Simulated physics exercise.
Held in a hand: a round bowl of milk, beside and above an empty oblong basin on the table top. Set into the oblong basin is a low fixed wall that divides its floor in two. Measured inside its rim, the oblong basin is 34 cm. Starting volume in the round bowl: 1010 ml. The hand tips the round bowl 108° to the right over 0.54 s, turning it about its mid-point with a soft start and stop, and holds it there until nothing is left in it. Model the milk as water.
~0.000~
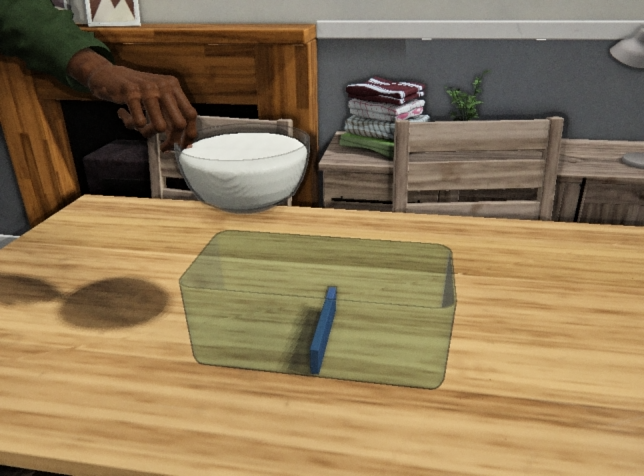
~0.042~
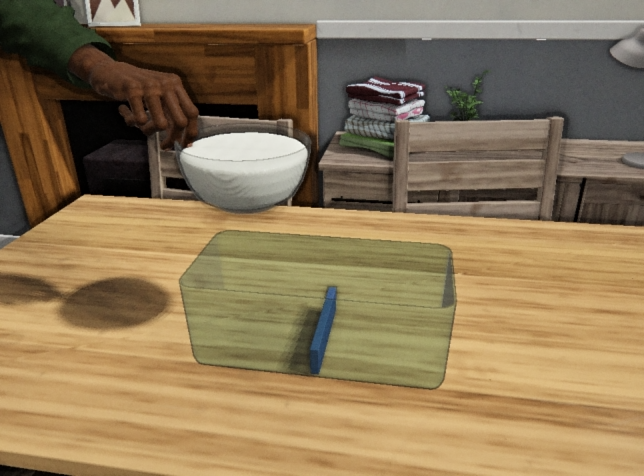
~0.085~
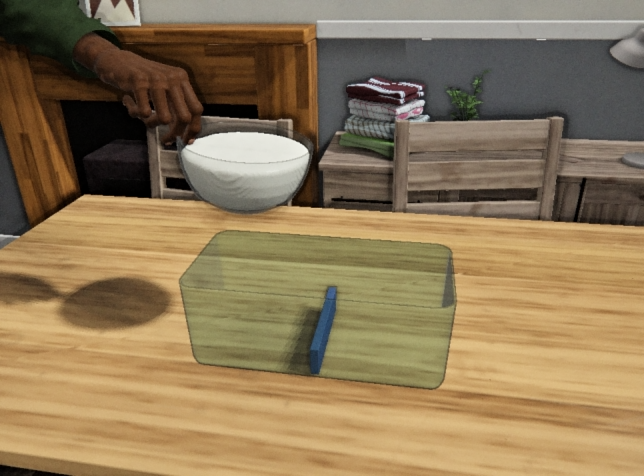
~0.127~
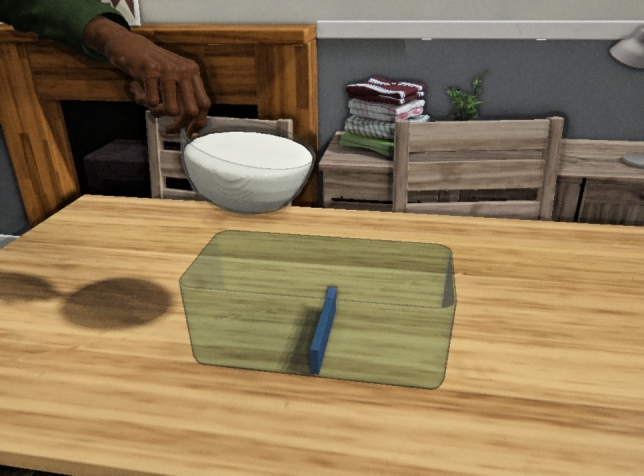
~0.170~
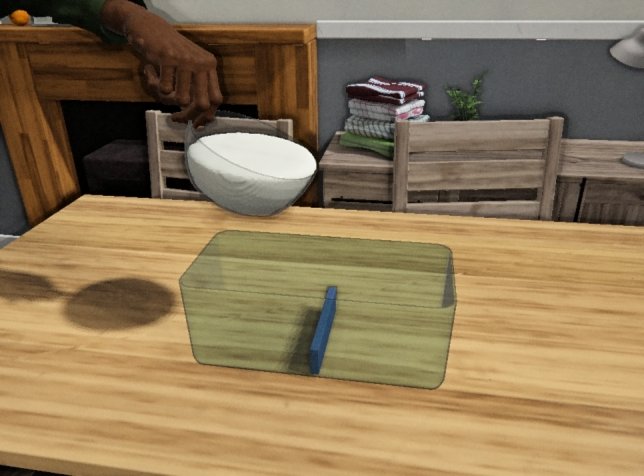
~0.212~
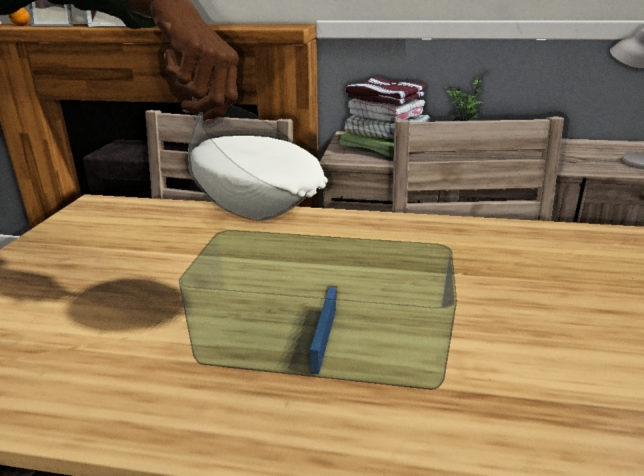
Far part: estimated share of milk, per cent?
56 per cent.
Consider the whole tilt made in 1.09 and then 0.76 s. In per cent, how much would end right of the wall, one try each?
80 in a hundred, followed by 75 in a hundred.
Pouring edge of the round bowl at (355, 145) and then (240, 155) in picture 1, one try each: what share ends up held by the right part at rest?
65 per cent first, 25 per cent second.
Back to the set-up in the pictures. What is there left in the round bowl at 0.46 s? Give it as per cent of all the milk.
Roughly 12 per cent.
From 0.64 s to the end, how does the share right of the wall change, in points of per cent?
Looks like it went downward, around 8 per cent.
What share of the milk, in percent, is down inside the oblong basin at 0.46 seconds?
Estimate - around 56 in a hundred parts.
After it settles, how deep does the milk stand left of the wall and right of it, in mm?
On the left it stands about 16 mm, on the right about 22 mm.
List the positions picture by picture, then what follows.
In the first picture, it leans 0°; its right rim is at (308, 144); the milk meets the walls at (186, 146) and (307, 151); the oblong basin's rim runs from (199, 256) to (453, 275); the wall's top is at (324, 317).
In the second picture, it leans 2°; its right rim is at (308, 146); the milk meets the walls at (186, 145) and (307, 152).
In the third picture, it leans 6°; its right rim is at (311, 152); the milk meets the walls at (188, 143) and (309, 155).
In the fourth picture, it leans 14°; its right rim is at (313, 161); the milk meets the walls at (190, 141) and (311, 158).
In the fifth picture, it leans 24°; its right rim is at (315, 173); the milk meets the walls at (195, 142) and (313, 167); 2 per cent is over the edge.
In the sixth picture, it leans 36°; its right rim is at (313, 187); the milk meets the walls at (198, 144) and (304, 172); 7 per cent is over the edge.
After 0.46 s the tilt is 102° and 12 per cent is still to pour, 3 is left of the wall and 53 right of it.
After 0.64 s the tilt is 108° and 0 per cent is still to pour, 24 is left of the wall and 64 right of it.
After 0.83 s the tilt is 108° and 0 per cent is still to pour, 33 is left of the wall and 63 right of it.
After 1.04 s the tilt is 108° and 0 per cent is still to pour, 39 is left of the wall and 58 right of it.
In the end 41 per cent lies left of the wall, 56 right of it and 3 outside.
